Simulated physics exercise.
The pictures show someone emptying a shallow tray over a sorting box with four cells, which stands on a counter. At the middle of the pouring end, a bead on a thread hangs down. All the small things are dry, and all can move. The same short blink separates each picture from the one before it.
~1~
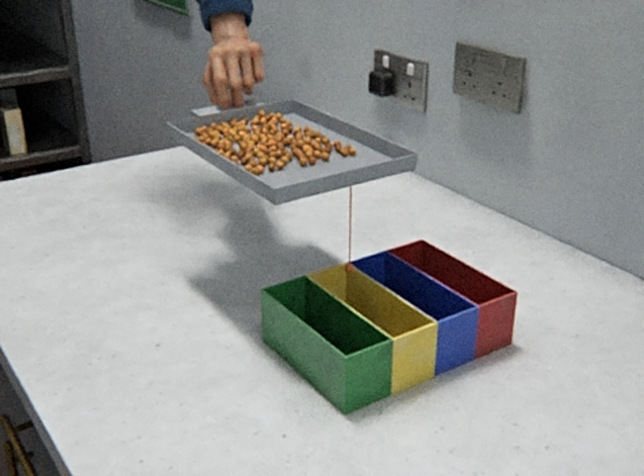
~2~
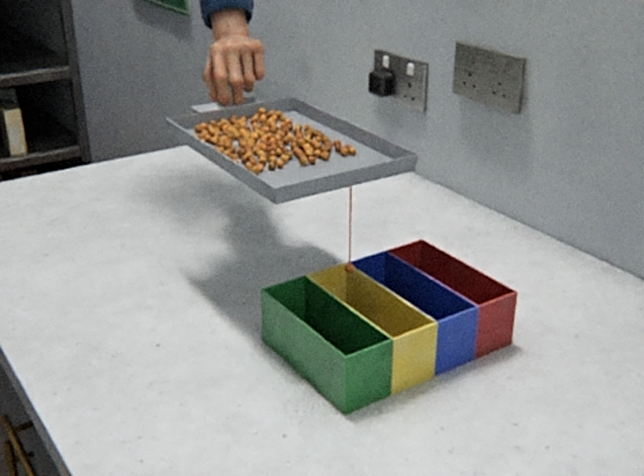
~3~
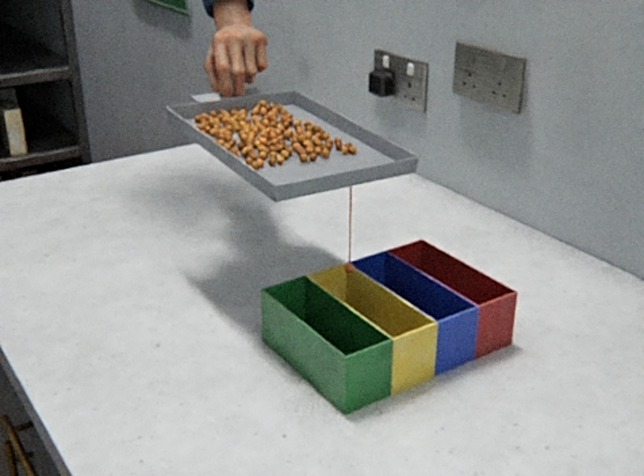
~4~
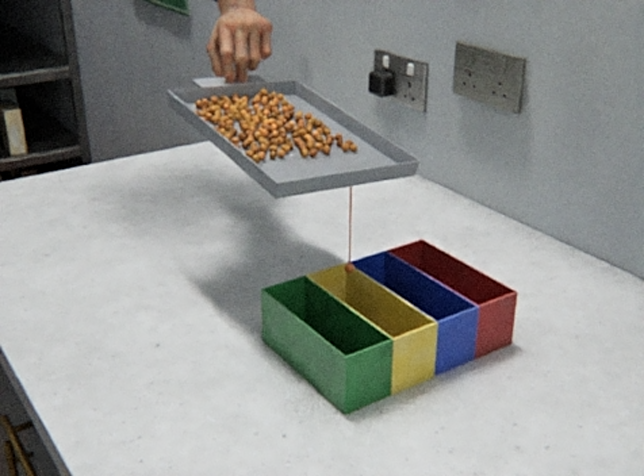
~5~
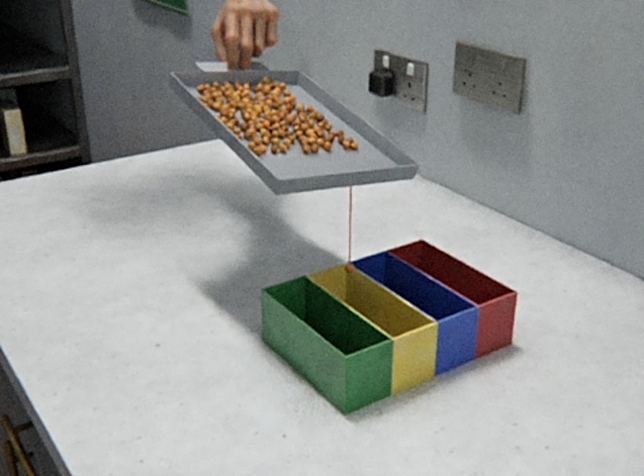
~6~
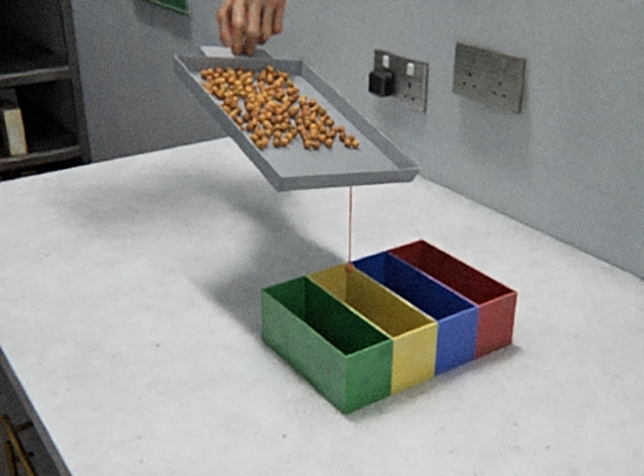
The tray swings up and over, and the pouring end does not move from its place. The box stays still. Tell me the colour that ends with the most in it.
That would be blue.
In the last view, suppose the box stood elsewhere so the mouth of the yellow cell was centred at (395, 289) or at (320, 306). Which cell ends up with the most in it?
Taking the two placings in order, you'd get blue and then the cell in red.
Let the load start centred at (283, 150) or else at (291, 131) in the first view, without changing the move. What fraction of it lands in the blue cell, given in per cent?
Estimates in order: 50 percent, 50 percent.
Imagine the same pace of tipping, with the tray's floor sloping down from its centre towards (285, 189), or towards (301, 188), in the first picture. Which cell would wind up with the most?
The green cell; green.
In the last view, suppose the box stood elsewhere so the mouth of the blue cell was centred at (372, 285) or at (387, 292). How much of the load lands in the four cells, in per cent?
First about 90, then 90 per cent.
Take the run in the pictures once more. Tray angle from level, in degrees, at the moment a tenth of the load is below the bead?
Around 105° at that moment.
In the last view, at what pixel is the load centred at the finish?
Near (409, 315).
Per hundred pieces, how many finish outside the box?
Share outside: Near 0 %.
Soon, tray tipped steeply; all on the tray.
A while on, tray tipped past a quarter turn; most on the tray; a small part in the blue cell; a small part in the red cell; a stray few falling or outside the box.
Towards the end, tray tipped past a quarter turn; about two thirds in the blue cell; about a third in the red cell; a stray few in the yellow cell; a stray few falling or outside the box.
Finally, tray tipped past a quarter turn; about two thirds in the blue cell; about a third in the red cell; a stray few in the yellow cell; none in the green cell; a stray few outside the box.
